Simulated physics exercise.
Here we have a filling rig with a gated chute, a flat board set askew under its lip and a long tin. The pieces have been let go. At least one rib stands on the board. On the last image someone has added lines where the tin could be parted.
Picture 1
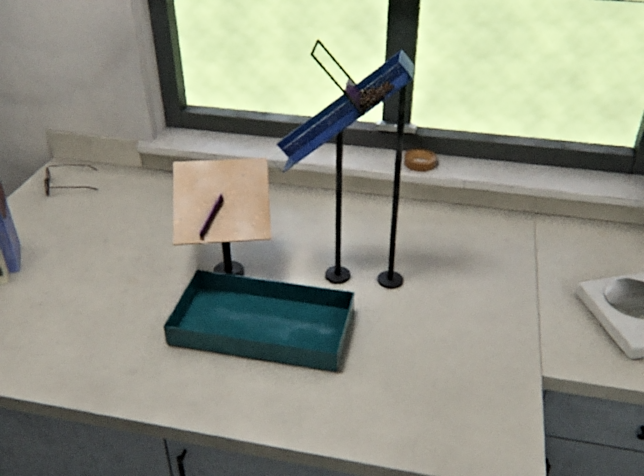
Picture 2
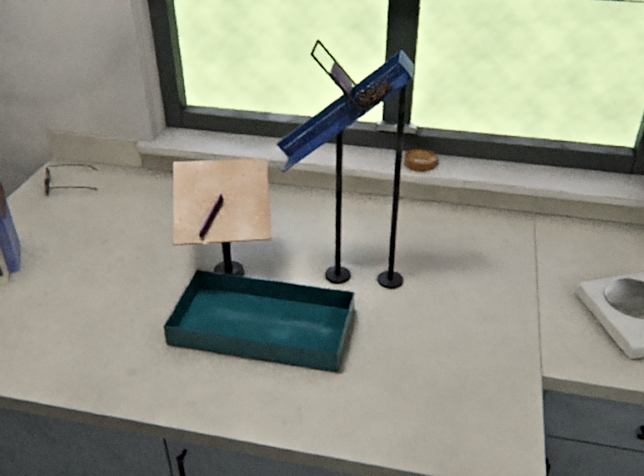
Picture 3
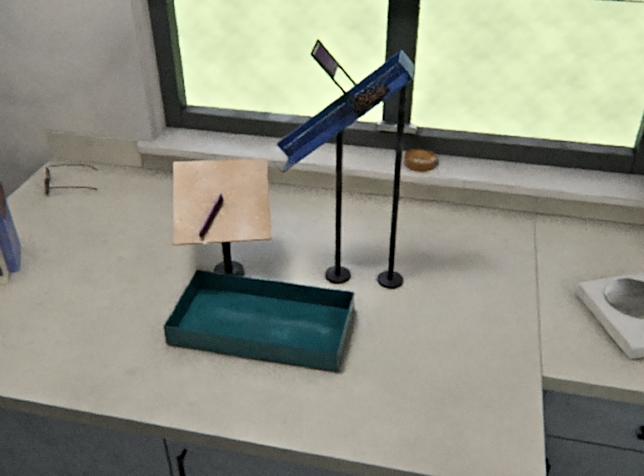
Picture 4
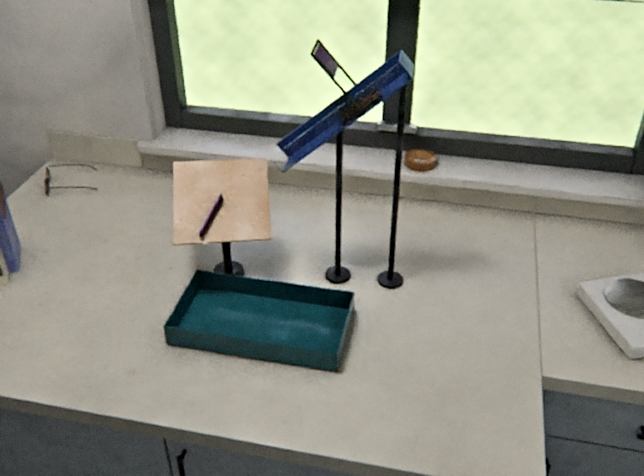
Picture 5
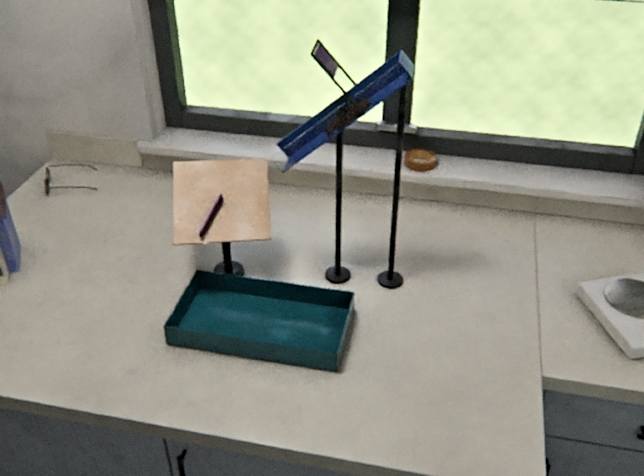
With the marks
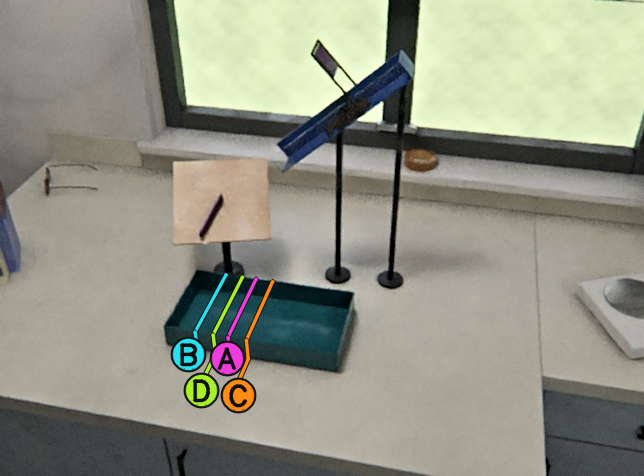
We see a blue chute on black stands above a tilted board and an empty green tray on a countertop; the chute's gate slides up, and a small mass of dark reddish-brown pieces slides partway down the slope.
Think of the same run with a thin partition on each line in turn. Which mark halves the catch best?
B.
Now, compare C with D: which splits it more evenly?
That is line D.
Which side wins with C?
The left side.
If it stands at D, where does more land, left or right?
Left.
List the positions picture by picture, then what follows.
In the first frame, load behind the gate near (373, 99), allspice berries; lip of the chute near (286, 165), sloping fairly steeply.
In the second frame, middle of the board near (221, 200), tilted fairly steeply; middle of its low edge near (223, 242); of its high edge near (220, 160).
In the third frame, front corners of the tin near (164, 326) and (336, 353), empty; front of the load near (356, 107).
In the fourth frame, middle of the load near (361, 107); its front near (344, 116), close to a quarter of the way to the lip; rib from (221, 194) to (200, 233).
In the fifth frame, middle of the load near (351, 115); its front near (327, 129), close to half of the way to the lip.
On the marked copy, line A crosses the front rim at (228, 336); line B crosses the front rim at (195, 331); line C crosses the front rim at (246, 339); line D crosses the front rim at (213, 334).
If A is chosen, of what is caught, the bulk on the left of the divider, a small share on the right.
If B is chosen, of what is caught, close to two thirds on the left of the divider, close to a third on the right.
If C is chosen, of what is caught, all but a few on the left of the divider, only a few on the right.
If D is chosen, of what is caught, the bulk on the left of the divider, close to a quarter on the right.
